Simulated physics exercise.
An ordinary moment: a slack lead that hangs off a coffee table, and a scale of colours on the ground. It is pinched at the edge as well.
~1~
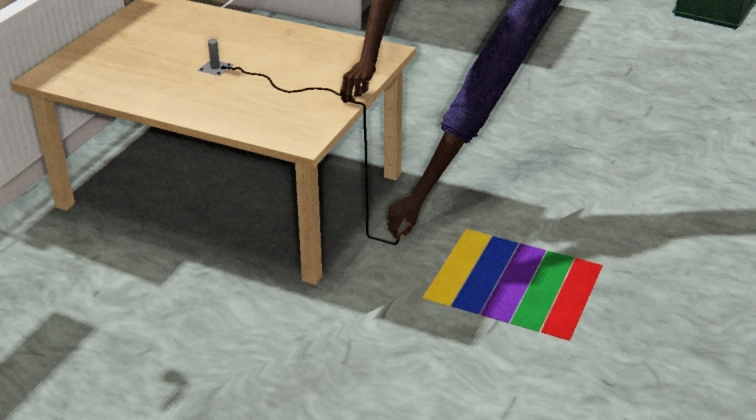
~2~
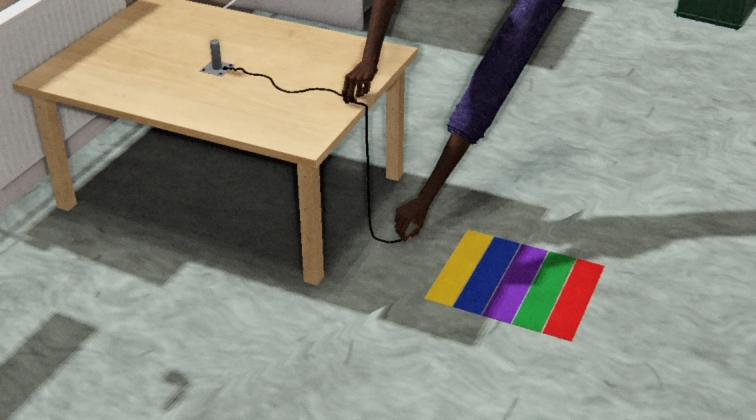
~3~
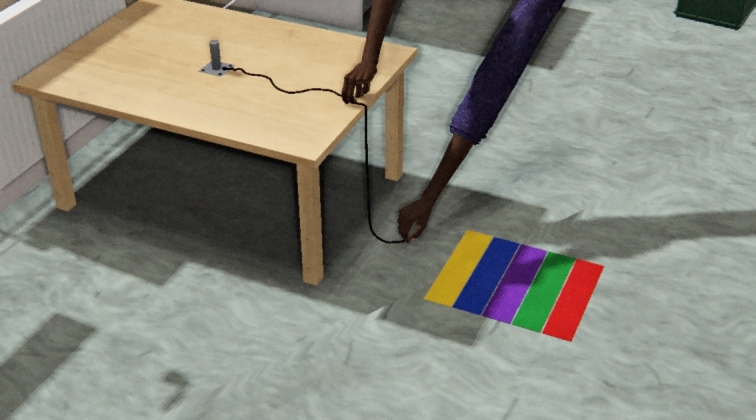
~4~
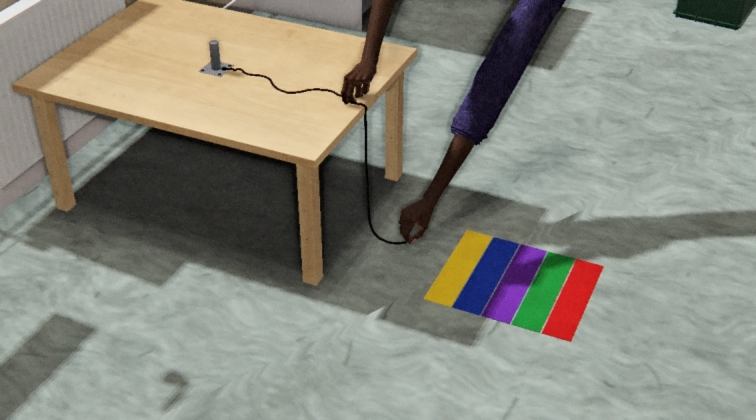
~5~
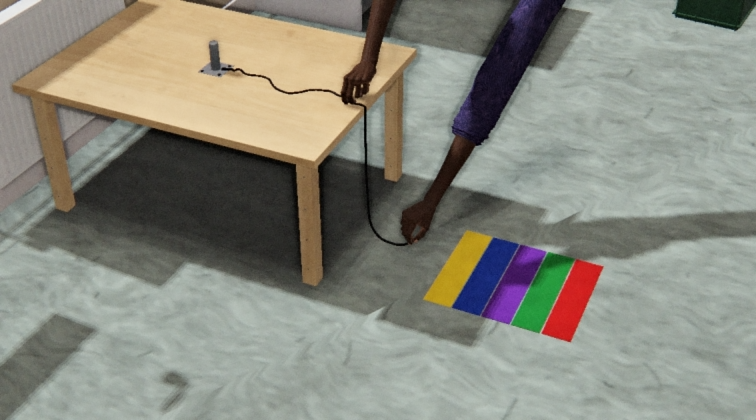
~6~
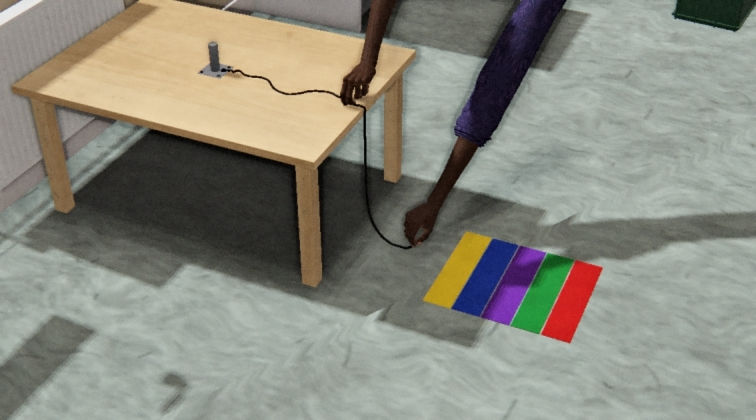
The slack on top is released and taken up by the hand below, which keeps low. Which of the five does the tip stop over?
Over purple.
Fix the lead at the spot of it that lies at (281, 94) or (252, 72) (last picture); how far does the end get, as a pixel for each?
Try by try, around (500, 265) and (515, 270).
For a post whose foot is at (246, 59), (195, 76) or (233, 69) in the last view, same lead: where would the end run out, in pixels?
In that order: (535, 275), (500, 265) and (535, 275).
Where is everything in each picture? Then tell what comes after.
The first frame shows end (399, 236); yellow (444, 289); blue (473, 297); purple (502, 305); green (531, 313); red (562, 322).
The second frame shows end (406, 239); lead through (245, 72) (281, 90) (337, 93) (367, 128) (368, 176) (370, 225).
The third frame shows end (410, 240).
The fourth frame shows end (411, 240); lead through (244, 72) (280, 90) (336, 94) (366, 128) (367, 177) (371, 225).
The fifth frame shows end (413, 241).
The sixth frame shows end (416, 243); lead through (243, 74) (279, 92) (335, 95) (365, 129) (366, 178) (375, 228).
Early on, end near (461, 256); over yellow.
Midway, end near (496, 265); over blue.
At the end of the slack, end near (518, 271); over purple. The end stops over the purple strip.
